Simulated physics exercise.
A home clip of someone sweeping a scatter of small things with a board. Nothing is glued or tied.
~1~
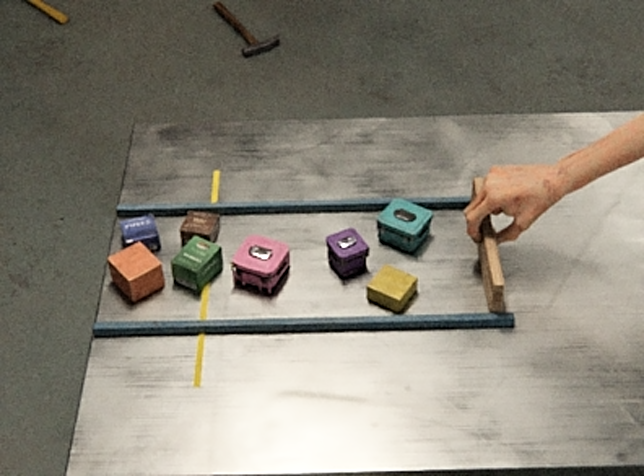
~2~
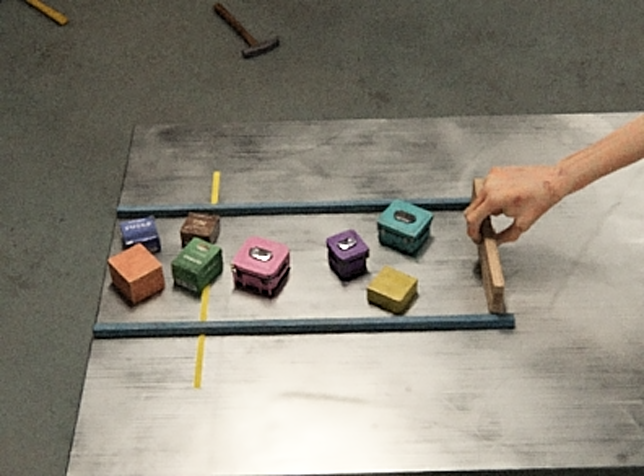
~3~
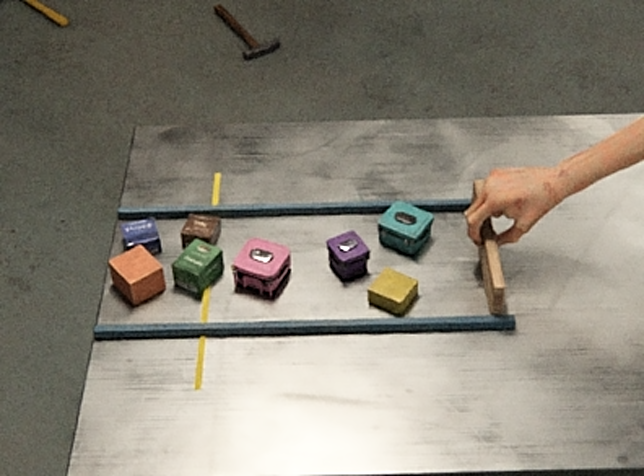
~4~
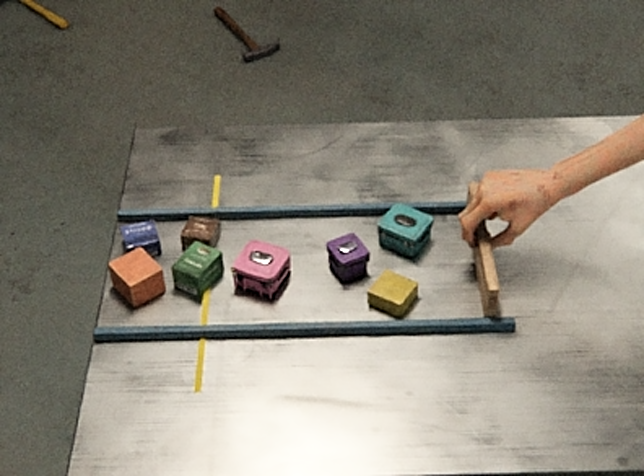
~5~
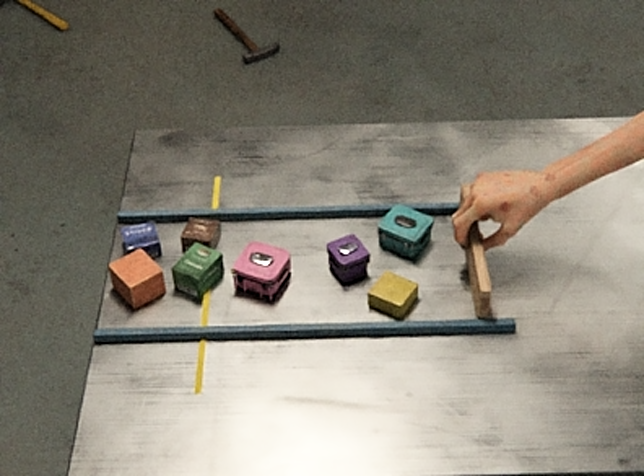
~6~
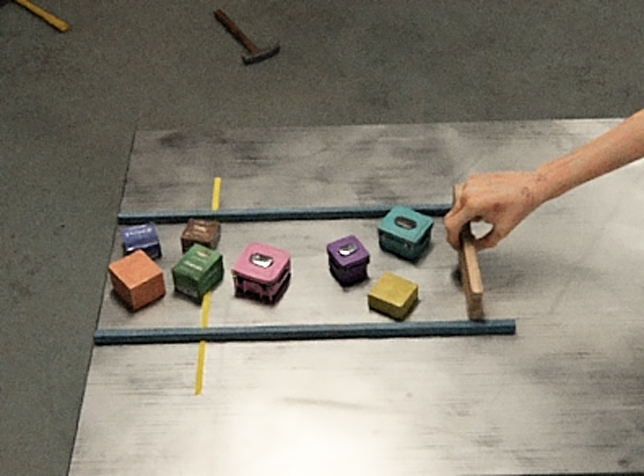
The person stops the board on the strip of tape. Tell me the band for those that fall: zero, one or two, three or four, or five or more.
In the end the number that fall off is one or two.
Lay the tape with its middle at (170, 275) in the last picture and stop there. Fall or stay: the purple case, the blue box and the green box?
The purple case holds on, the blue box drops off, the green box tumbles off.
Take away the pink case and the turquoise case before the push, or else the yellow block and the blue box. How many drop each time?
First 0, then 1.
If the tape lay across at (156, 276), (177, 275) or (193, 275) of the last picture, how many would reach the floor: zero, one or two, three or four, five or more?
Taking them in turn, five or over; either three or four; three or four.
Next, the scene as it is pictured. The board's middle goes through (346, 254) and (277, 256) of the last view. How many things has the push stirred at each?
By then 3, and 6.
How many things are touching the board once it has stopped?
It touches 3.
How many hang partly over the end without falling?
That would be 2.
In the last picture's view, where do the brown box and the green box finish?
First (153, 238), then (111, 276).
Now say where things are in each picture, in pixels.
The first frame shows blue box (141, 235); orange block (137, 272); brown box (200, 229); board (486, 244); tape (208, 267).
The second frame shows orange block (137, 273); green box (197, 265).
The third frame shows brown box (201, 232); board (487, 247).
The fourth frame shows blue box (141, 240); turquoise case (405, 231).
The fifth frame shows orange block (138, 279); purple case (348, 259).
The sixth frame shows blue box (141, 243); orange block (137, 280); brown box (201, 237); board (466, 251); tape (209, 274).
A little later, none off yet; blue box at rest near (141, 243); orange block at rest near (137, 280); brown box at rest near (201, 237).
When it is over, the number that fall off is one or two; down, orange block.
